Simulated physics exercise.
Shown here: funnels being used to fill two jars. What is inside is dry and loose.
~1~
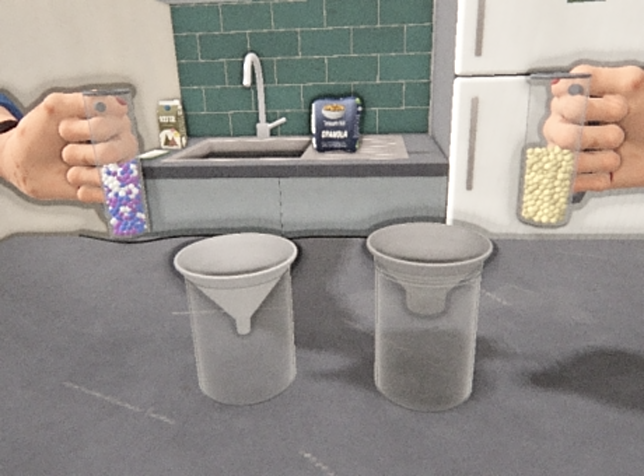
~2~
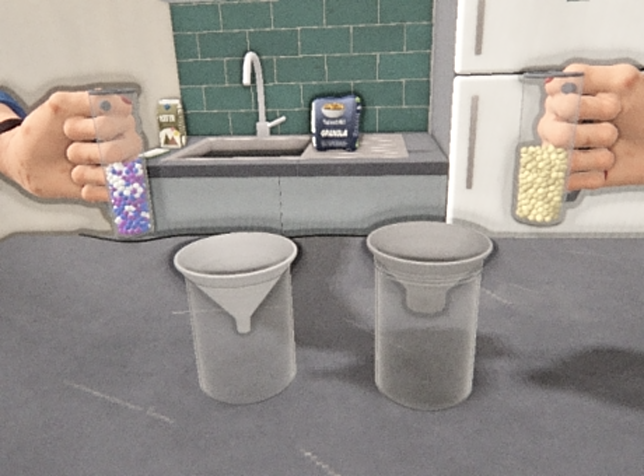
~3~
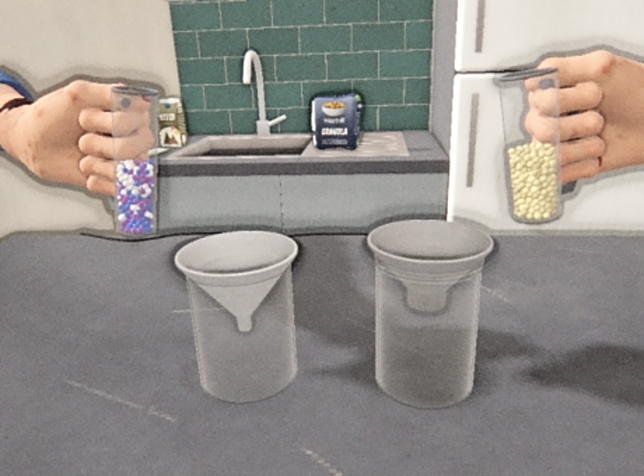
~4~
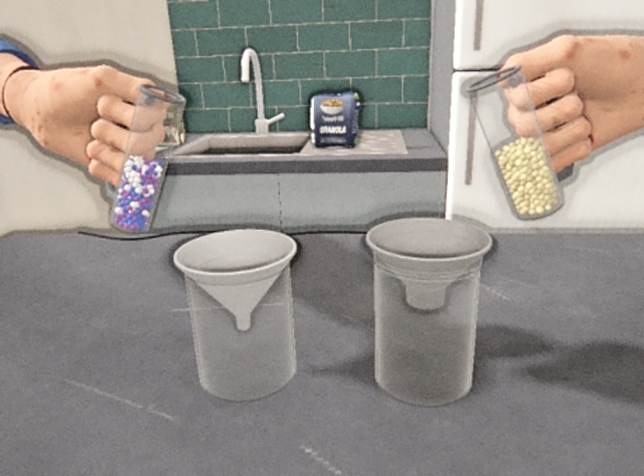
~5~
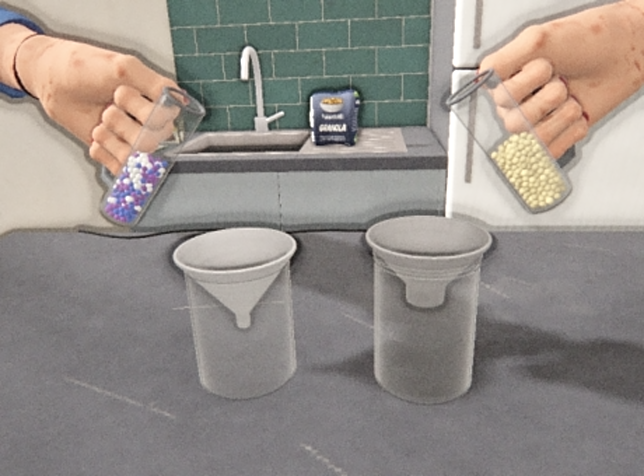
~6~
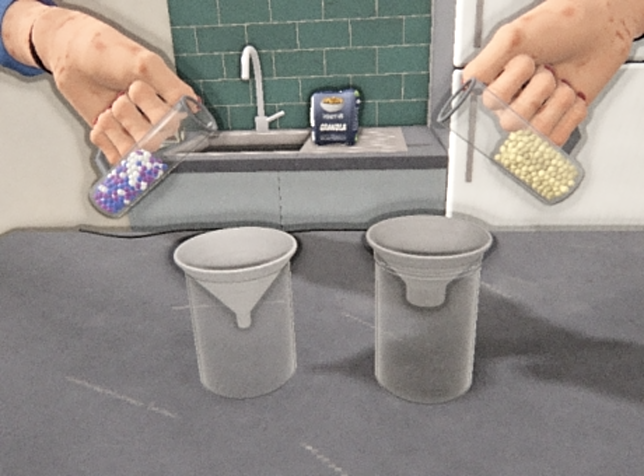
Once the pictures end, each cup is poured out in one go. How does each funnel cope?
In order: Left funnel: Backs up, right: Drains completely.
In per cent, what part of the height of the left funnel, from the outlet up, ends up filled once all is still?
About 65 %.
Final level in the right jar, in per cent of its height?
Result: Roughly 10 per cent.
Then, 0.20 s past the last view, left, all still in the cup; right, all still in the cup.
Then, 0.45 s past the last view, left, all still in the cup; right, all still in the cup.
Then, 0.72 s past the last view, left, nearly all still in the cup, a small part in or over the funnel; right, nearly all still in the cup, a stray few in or over the funnel.
Finally, left, nearly all stuck in the funnel, a stray few down in the jar; right, all down in the jar.
